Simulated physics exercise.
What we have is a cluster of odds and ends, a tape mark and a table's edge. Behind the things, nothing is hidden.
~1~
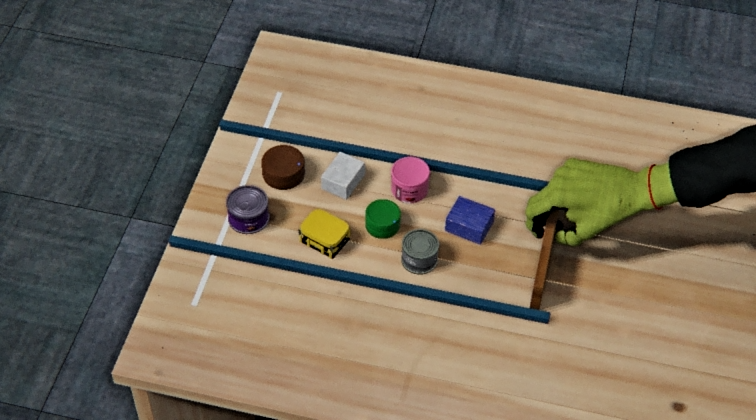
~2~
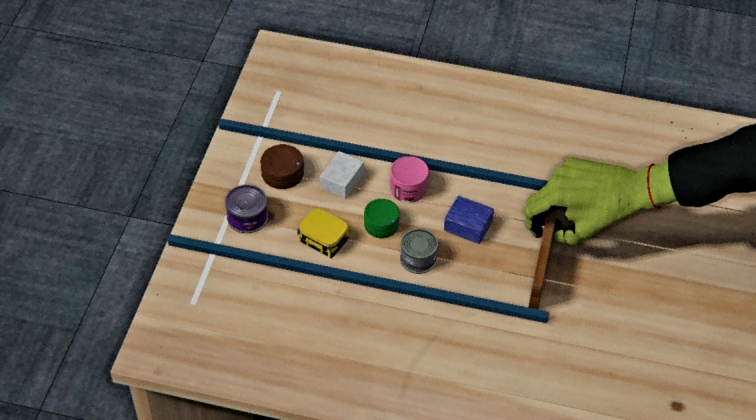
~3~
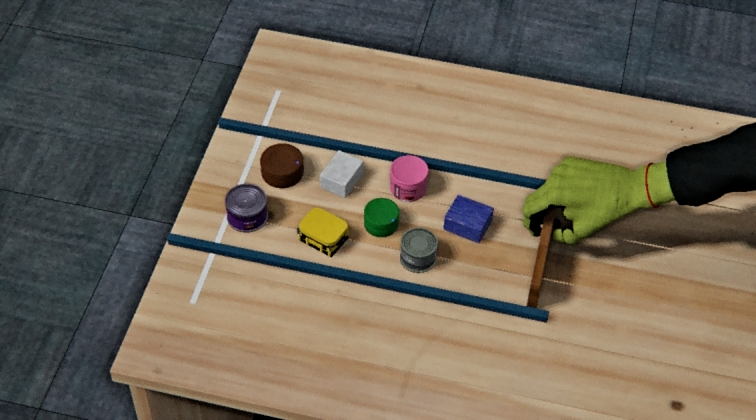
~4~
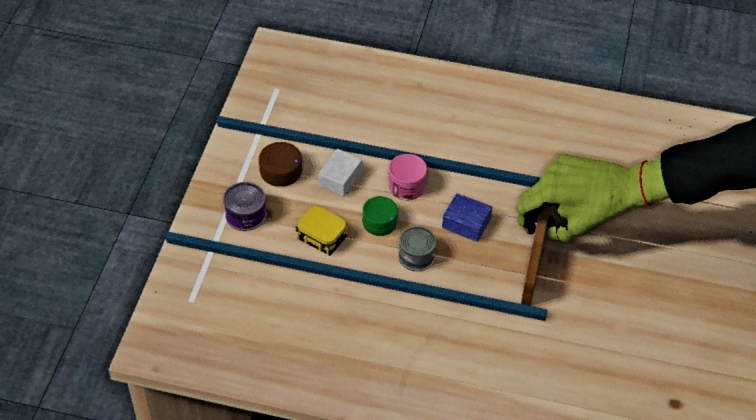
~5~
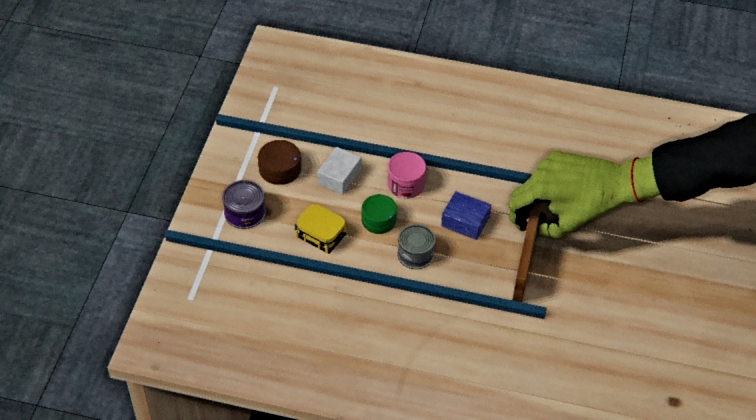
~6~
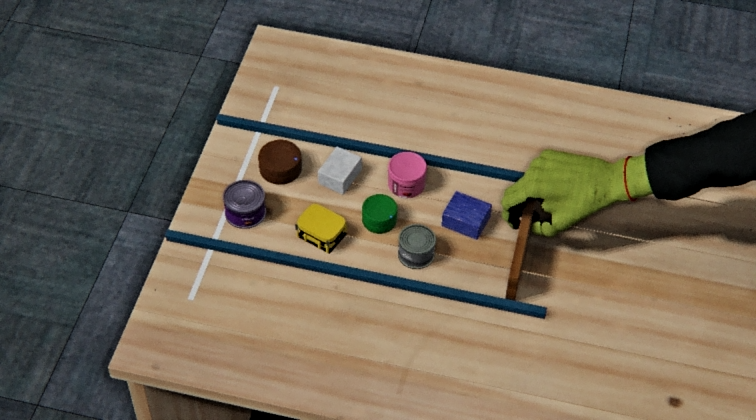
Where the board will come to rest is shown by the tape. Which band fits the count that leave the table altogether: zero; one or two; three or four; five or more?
The band that fits is five or more.
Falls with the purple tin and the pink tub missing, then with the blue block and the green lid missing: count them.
The number fallen is 3, and in the other try 3.
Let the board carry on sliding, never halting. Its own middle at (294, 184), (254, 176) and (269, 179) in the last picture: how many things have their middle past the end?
The counts would come out as 0, 2 and 2.
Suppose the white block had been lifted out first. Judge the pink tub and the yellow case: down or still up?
The pink tub stays up top while the yellow case ends up below.
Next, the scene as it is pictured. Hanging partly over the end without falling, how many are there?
The total would be 0.
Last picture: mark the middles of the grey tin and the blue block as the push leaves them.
Same order as the question: First (208, 204), second (221, 169).
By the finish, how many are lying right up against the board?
Contact count: 3.
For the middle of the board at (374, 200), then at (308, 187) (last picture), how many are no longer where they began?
The counts are 6 and 8.
A little later, none off yet; purple tin at rest near (245, 204); brown lid at rest near (280, 162); white block at rest near (340, 170).
Next, none off yet; purple tin at rest near (245, 204); brown lid at rest near (280, 162); white block shifted about its own width near (317, 165).
Later still, none off yet; purple tin shifted about its own width near (187, 189); brown lid shifted well along near (211, 147); white block shifted well along near (247, 151).
When it is over, the number that fall off is five or more; down, green lid, yellow case, white block, brown lid and purple tin.
